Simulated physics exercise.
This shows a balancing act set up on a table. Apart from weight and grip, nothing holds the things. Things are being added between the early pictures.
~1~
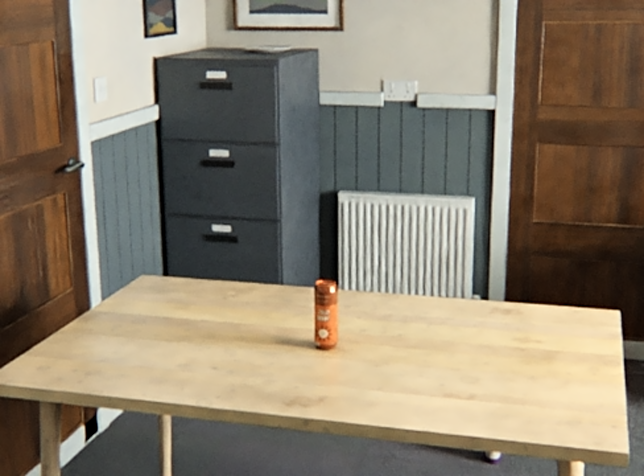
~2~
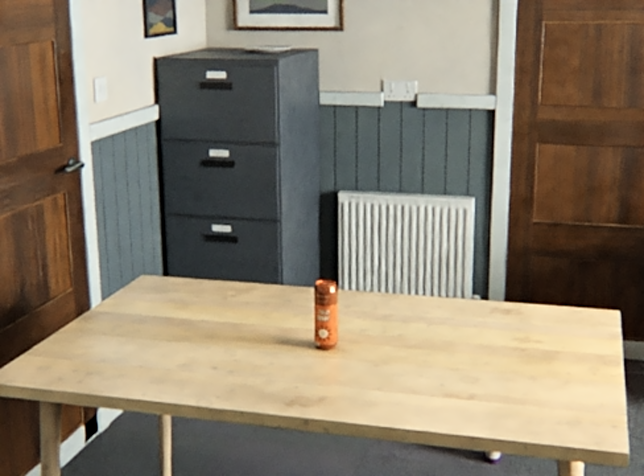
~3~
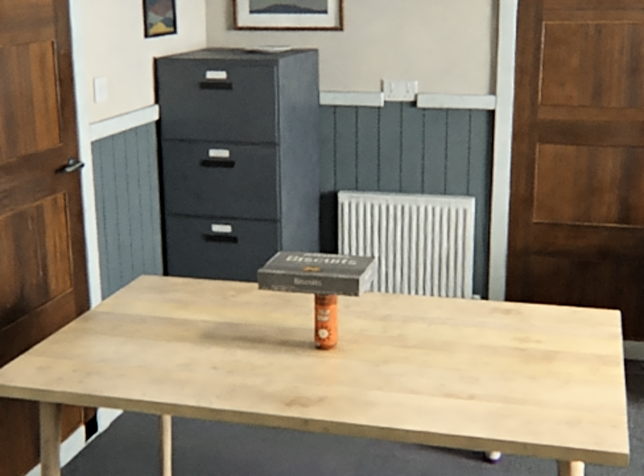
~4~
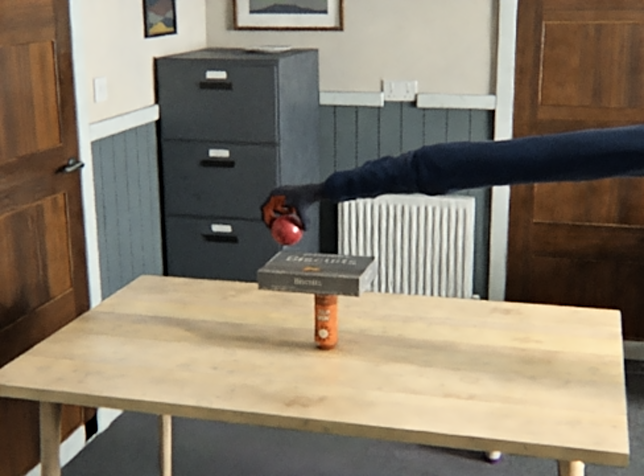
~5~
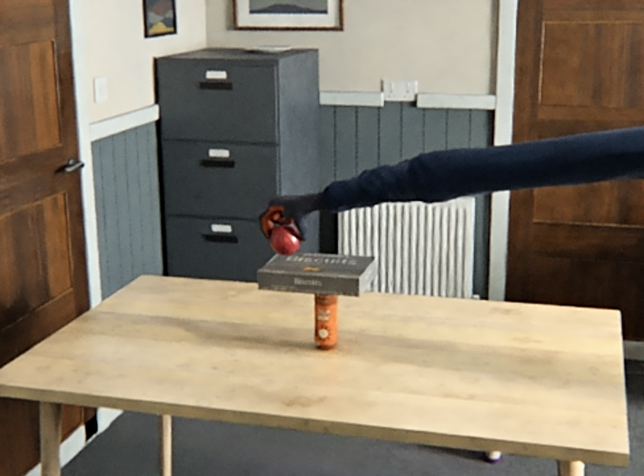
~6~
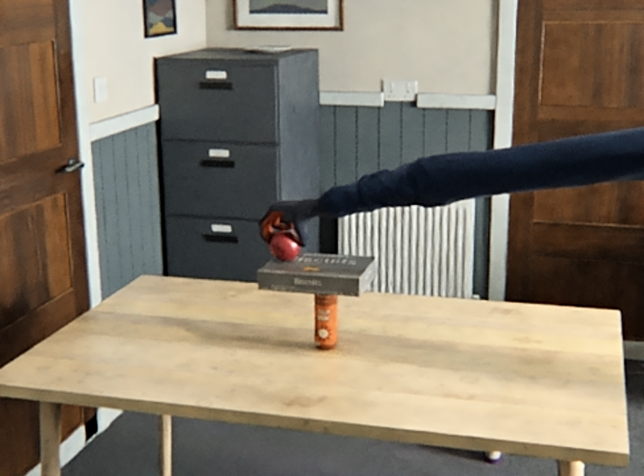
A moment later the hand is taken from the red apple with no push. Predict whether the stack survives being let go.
Prediction: It falls over.
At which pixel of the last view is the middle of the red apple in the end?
The object ends up somewhere around (258, 326).
Then, 0.40 s after the last picture, red apple now fallen; grey packet tipped 66° from how it was.
Then, 0.50 s after the last picture, grey packet now fallen.
Then, 0.80 s after the last picture, things are still on the move.
By the end, fallen, grey packet and red apple; orange can in place. Seen from the same camera at the end, red apple near (258, 326). The stack gives way.
